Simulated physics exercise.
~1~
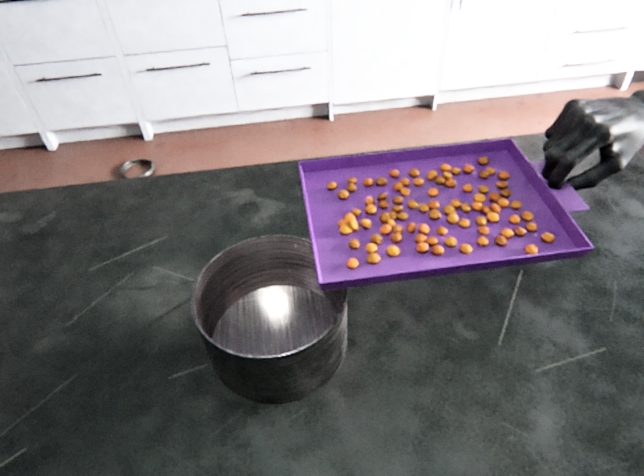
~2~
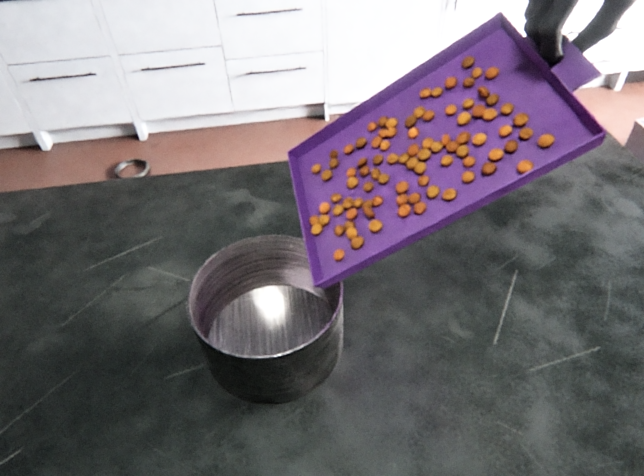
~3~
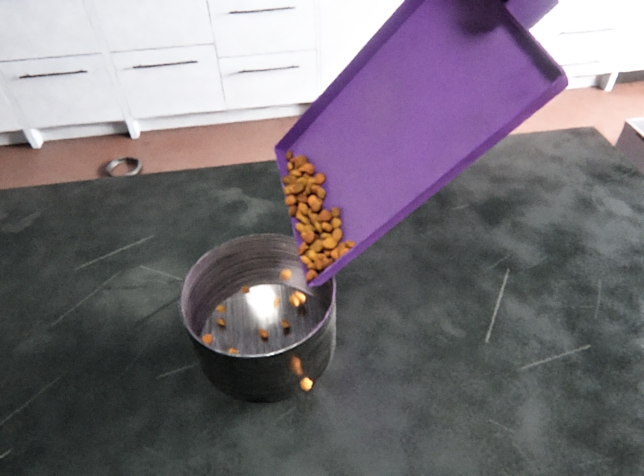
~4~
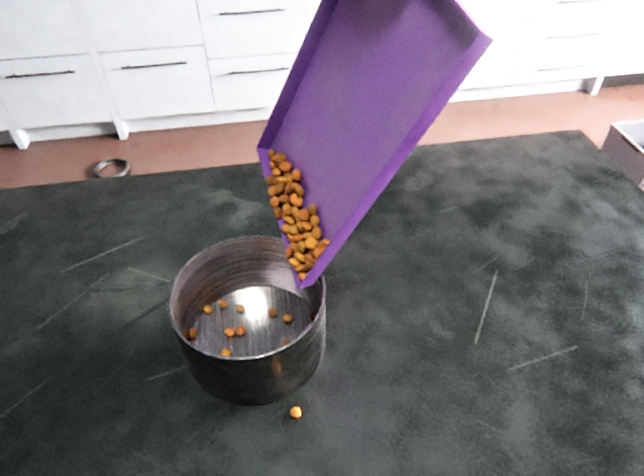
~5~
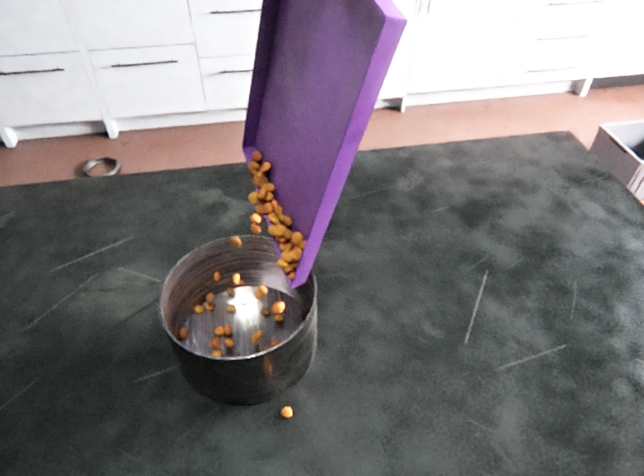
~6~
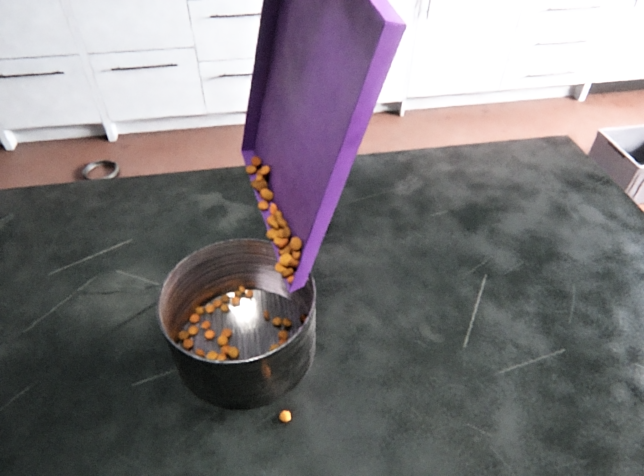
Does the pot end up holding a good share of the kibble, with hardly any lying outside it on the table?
Yes, a good share of the kibble ends up in the pot. Hardly any lies on the table outside it, though some is still on the tray.
